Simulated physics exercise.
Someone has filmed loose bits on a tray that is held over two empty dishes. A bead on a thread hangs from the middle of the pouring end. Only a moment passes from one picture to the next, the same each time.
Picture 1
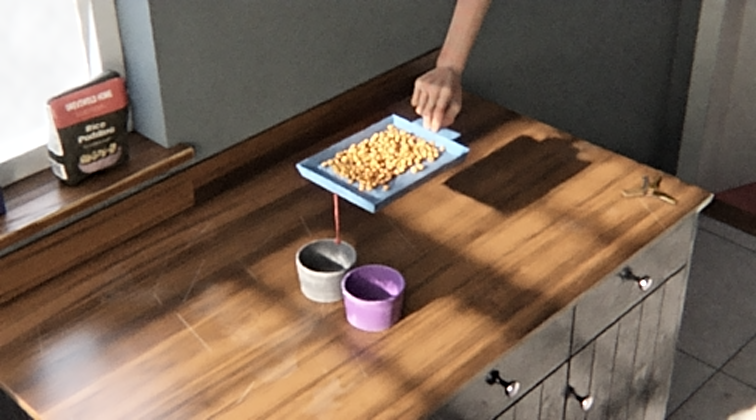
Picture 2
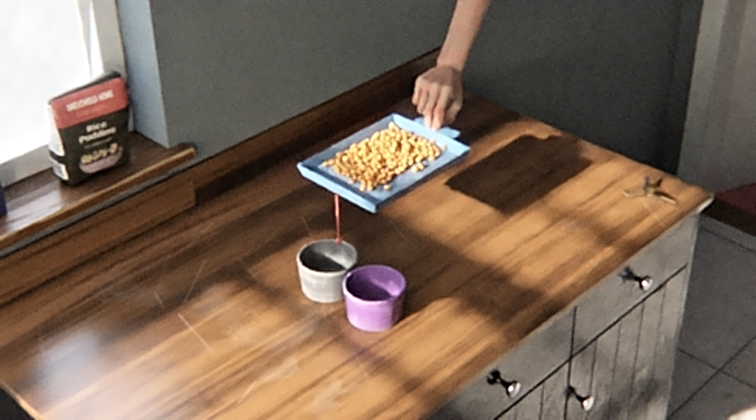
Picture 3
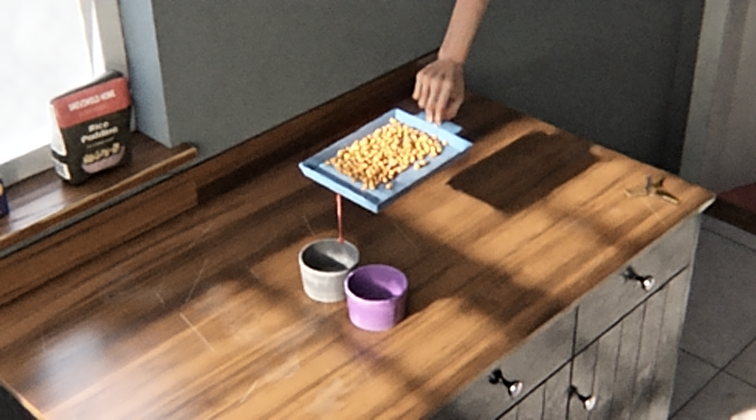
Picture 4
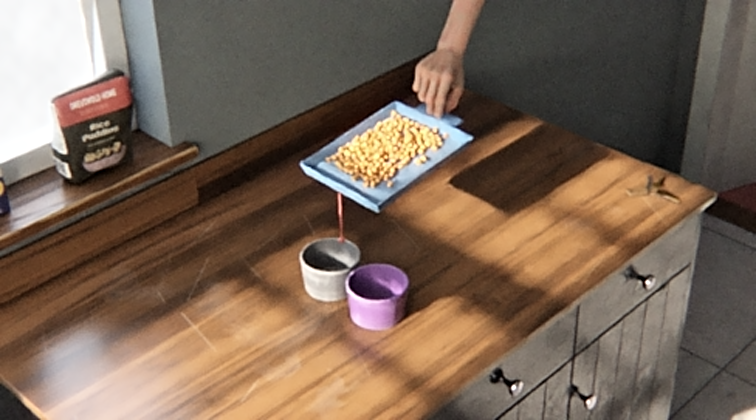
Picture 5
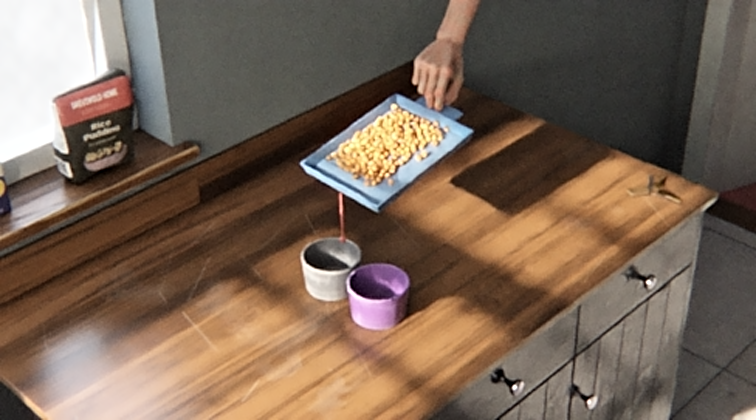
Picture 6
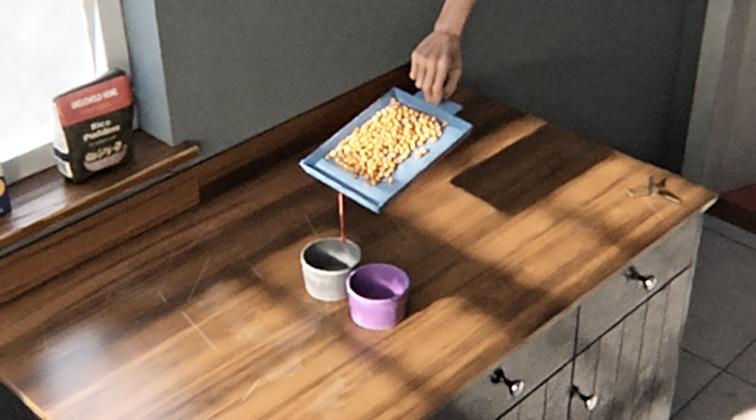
In the video, a hand holds a blue tray of roasted chickpeas above a gray dish and a purple dish on a wooden counter, gradually tipping it slightly toward its right front corner while the chickpeas barely shift.
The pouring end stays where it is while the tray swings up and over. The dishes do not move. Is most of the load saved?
The two hold over half of the load.
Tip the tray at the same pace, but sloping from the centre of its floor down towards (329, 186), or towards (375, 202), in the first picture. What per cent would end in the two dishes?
The first gives 20 %, the second 60 %.
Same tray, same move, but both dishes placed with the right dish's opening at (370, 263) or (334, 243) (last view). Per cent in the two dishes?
Roughly 30 per cent, and 0 per cent.
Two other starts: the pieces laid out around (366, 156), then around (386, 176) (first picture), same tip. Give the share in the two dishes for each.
In turn 50 and 70 in a hundred.
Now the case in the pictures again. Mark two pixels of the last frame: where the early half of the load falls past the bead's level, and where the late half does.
First near (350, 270), later near (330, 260).
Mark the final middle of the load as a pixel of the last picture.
Near (339, 294).
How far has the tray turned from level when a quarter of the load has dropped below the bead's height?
At some 110 degrees.
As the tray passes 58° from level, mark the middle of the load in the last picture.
Close to (356, 164).
Shortly afterwards, tray tipped steeply; all but a few on the tray; only a few in the air.
Next, tray tipped right over; all but a few on the tray; only a few in the right dish; only a few in the left dish; only a few outside both; only a few in the air.
Some moments later, tray tipped past a quarter turn; near a third in the right dish; near a third in the left dish; near a third outside both.
In the end, tray tipped past a quarter turn; near a third in the right dish; near a third in the left dish; near a third outside both.
